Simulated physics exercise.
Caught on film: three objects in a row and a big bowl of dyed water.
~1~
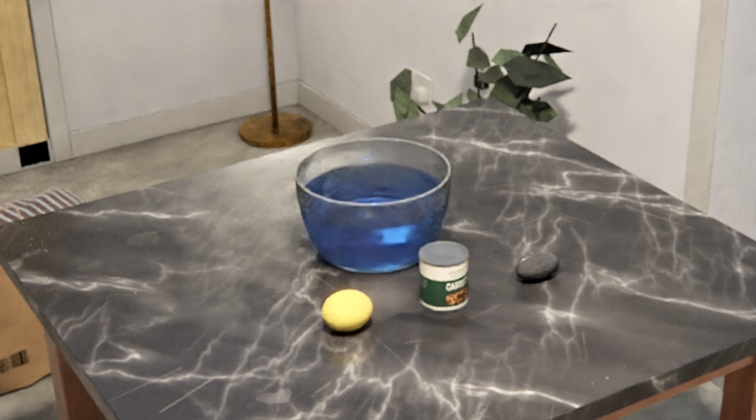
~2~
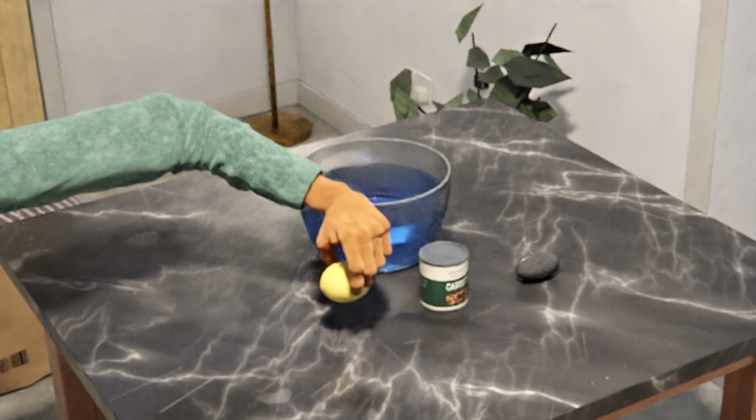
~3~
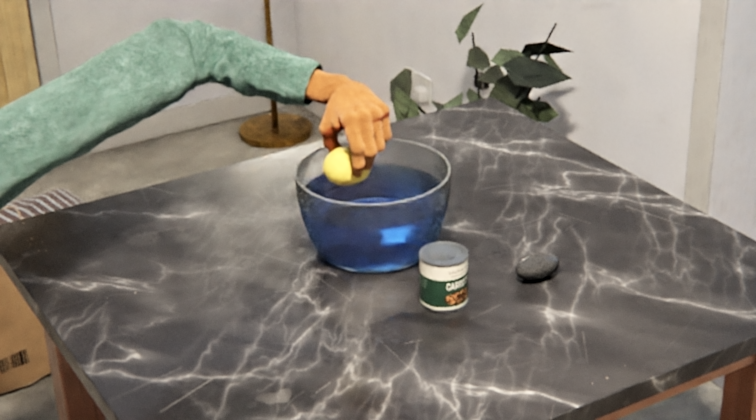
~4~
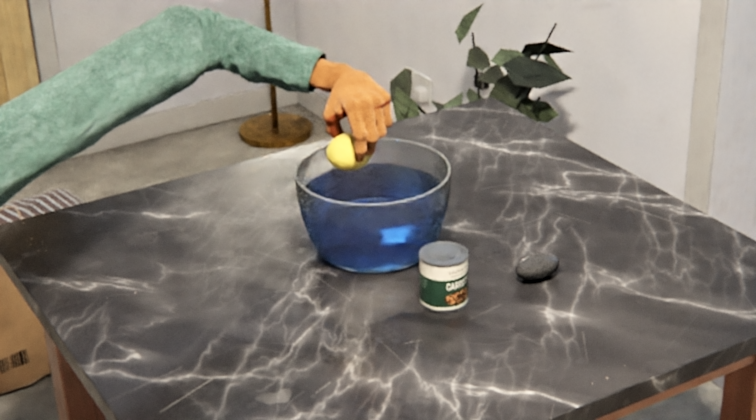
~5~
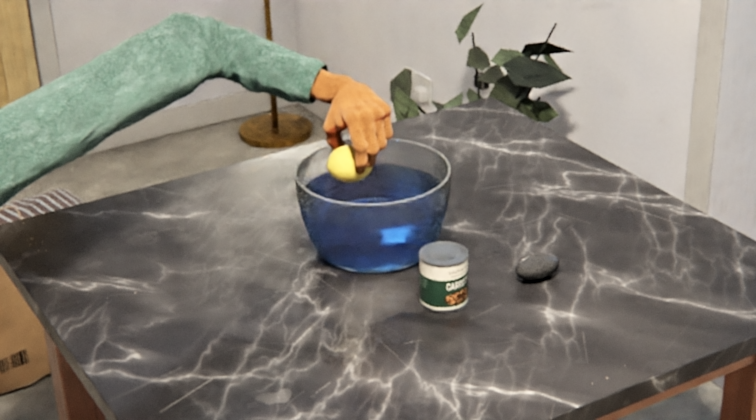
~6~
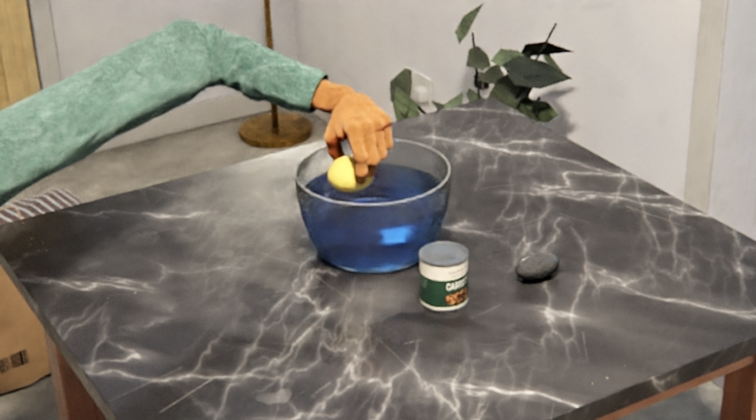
Hand in a green sleeve picking up a lemon, lifting it over a glass bowl of blue water and lowering it.
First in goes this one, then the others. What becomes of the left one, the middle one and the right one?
The one on the left keeps up, the one in the middle goes down, the one on the right goes down.
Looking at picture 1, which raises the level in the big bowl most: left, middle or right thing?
Result: The centre of the three.
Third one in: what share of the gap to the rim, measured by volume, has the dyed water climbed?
About 28 %.
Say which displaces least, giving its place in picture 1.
The rightmost item.
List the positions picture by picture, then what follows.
In the first frame, the row from the left; lemon (347, 311); tin of food (444, 277); stone (538, 267).
In the second frame, a hand picks up the lemon; lemon (346, 282); stone (538, 267).
In the third frame, it is carried over; lemon (348, 166); tin of food (444, 277).
In the fourth frame, it is above the big bowl; lemon (350, 152); stone (538, 267).
In the fifth frame, it comes down; lemon (351, 163); tin of food (444, 277).
In the sixth frame, it is just over the surface; lemon (351, 173); tin of food (444, 277); stone (538, 267).
Soon after, the lemon floats.
Later, the tin of food goes to the bottom.
In the end, the stone goes to the bottom; afloat, lemon.
